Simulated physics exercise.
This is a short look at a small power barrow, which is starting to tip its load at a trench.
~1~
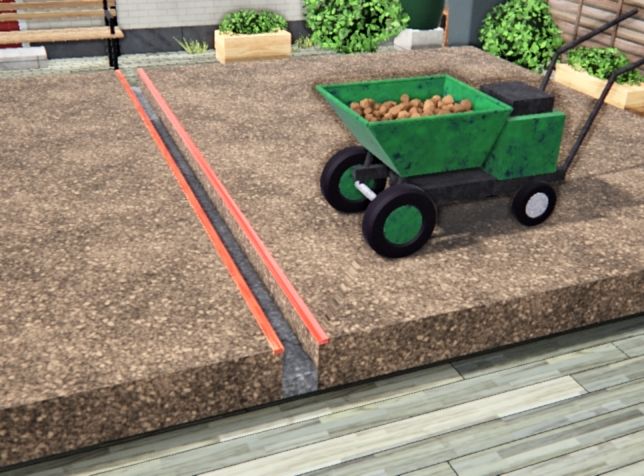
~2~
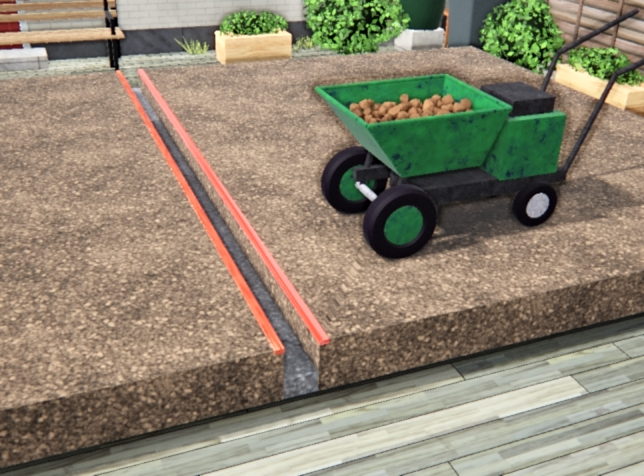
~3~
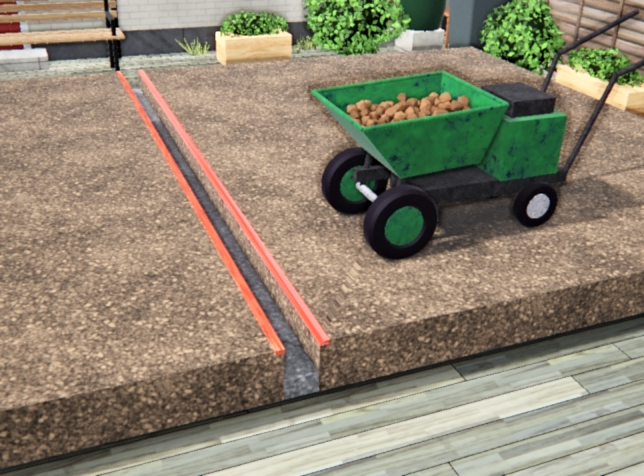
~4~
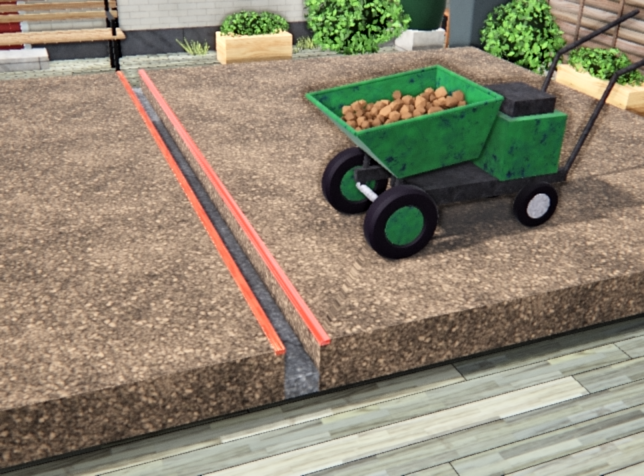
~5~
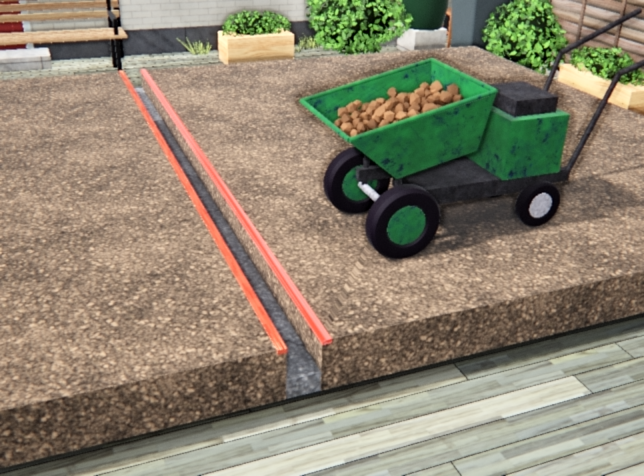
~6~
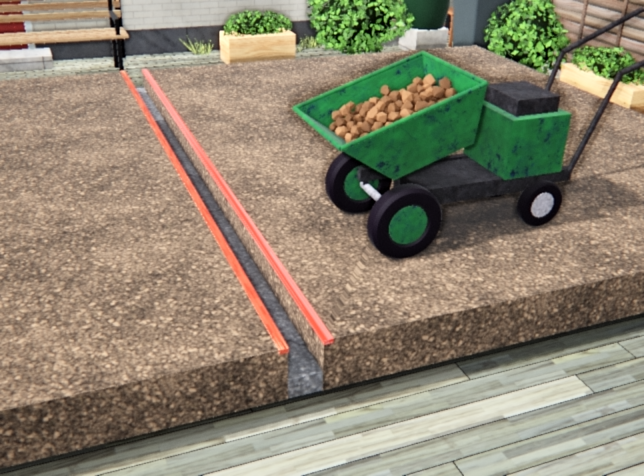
A green power barrow's skip, loaded with brown clods, gradually tilts left toward a red-edged trench.
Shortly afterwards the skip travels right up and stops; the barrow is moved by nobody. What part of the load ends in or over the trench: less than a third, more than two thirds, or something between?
Within the one-third to two-thirds range.
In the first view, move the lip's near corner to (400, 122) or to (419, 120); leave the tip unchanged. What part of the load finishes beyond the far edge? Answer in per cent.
Roughly 10 percent first, then roughly 0 percent.
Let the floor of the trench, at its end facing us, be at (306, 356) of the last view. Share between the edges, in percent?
Something close to 30 per cent.
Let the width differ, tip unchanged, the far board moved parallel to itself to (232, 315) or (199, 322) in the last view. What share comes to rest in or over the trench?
The first try gives 80 percent, then the second gives 90 percent.
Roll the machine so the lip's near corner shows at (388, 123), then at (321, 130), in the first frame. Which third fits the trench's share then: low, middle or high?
Spot 1: In the middle band. Spot 2: Less than a third.
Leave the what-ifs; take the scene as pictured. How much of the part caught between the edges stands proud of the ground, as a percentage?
My figure is near 20 per cent.
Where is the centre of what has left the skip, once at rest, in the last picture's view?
Somewhere around (247, 258) in the last picture.
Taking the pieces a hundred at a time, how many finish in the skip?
Estimate: Near 25 %.
Just after the last frame, skip tipped steeply; every one in the skip.
A moment on, skip tipped right over; the larger part in the skip; just a few short of the trench; roughly a quarter in or heaped over the trench; just a few beyond it; just a few falling.
Further on, skip tipped right over; roughly a quarter in the skip; about a tenth short of the trench; roughly half in or heaped over the trench; roughly a quarter beyond it.
When it is over, skip tipped right over; roughly a quarter in the skip; about a tenth short of the trench; roughly half in or heaped over the trench; roughly a quarter beyond it.
